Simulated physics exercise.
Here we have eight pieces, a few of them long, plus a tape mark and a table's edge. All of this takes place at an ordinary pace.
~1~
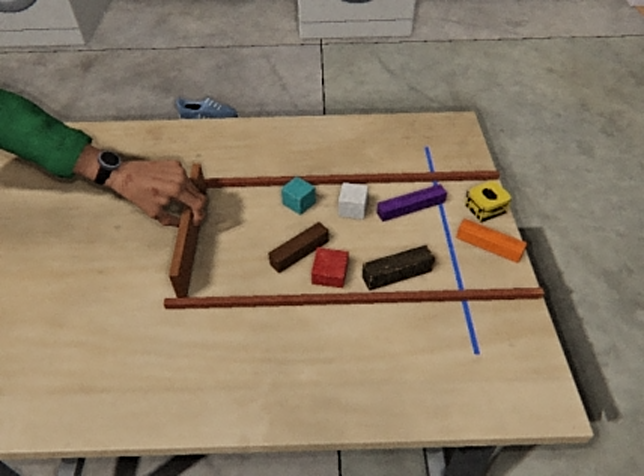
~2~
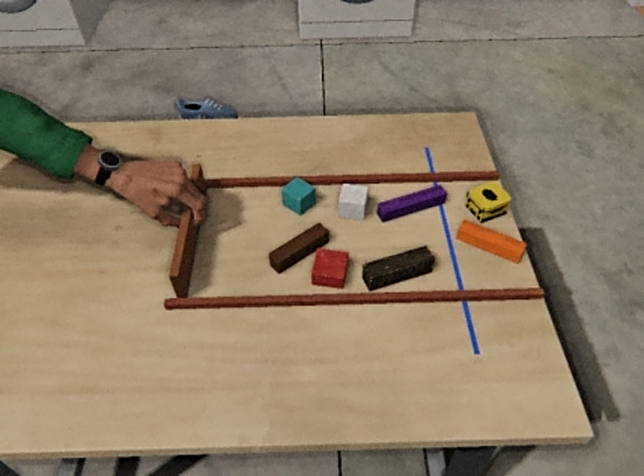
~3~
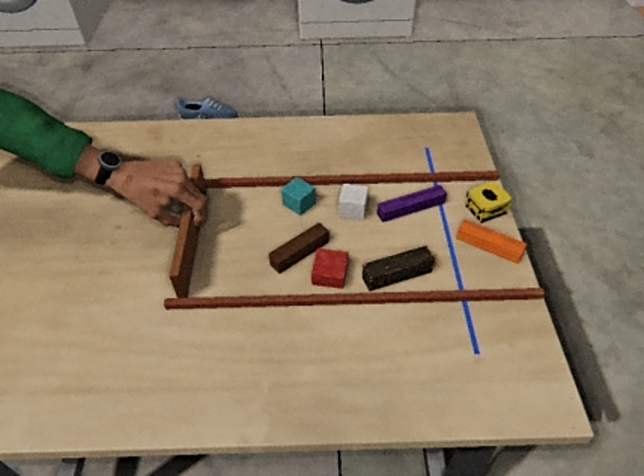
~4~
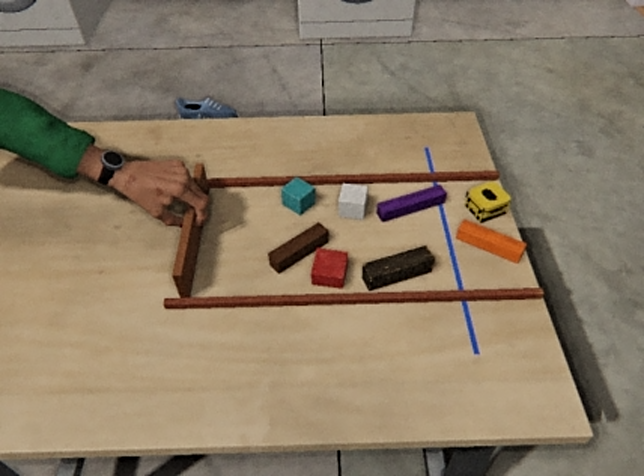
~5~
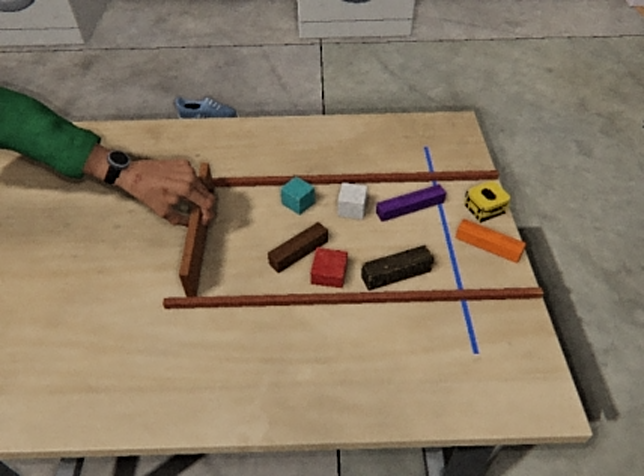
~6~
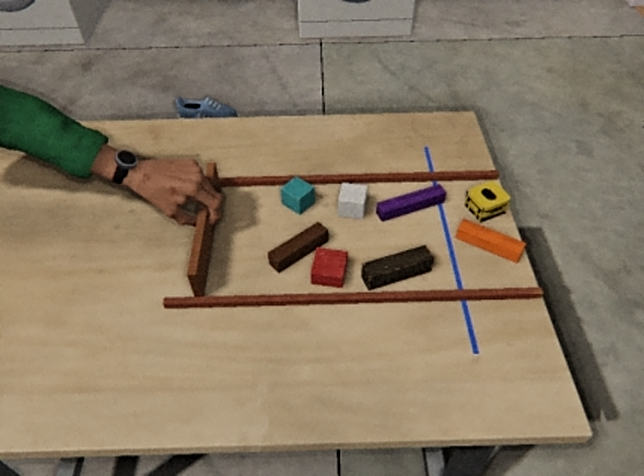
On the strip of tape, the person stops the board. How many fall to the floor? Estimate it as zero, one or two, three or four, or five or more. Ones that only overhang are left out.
Estimate: One or two fall off.
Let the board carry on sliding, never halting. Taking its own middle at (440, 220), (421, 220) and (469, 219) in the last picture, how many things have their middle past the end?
The counts would come out as 2, 0 and 3.
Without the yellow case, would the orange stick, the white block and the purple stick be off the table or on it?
I'd say the orange stick ends up down, the white block stays where it is, and the purple stick stays where it is.
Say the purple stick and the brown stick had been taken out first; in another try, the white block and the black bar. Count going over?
You'd see 0 fallen, and 0 in the other try.
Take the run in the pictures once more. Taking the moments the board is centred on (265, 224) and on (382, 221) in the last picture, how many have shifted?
First 0, then 6.
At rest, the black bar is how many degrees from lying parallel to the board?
Angle: Close to 35 degrees.
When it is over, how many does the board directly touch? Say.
It touches 3.
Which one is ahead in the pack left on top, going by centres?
That's the black bar.
Soon after, none off yet; yellow case at rest near (487, 202); orange stick at rest near (490, 241); purple stick at rest near (411, 203).
After that, none off yet; yellow case at rest near (487, 202); orange stick at rest near (490, 241); purple stick displaced a little near (433, 210).
In the end, the number that fall off is one or two; gone, orange stick and yellow case.
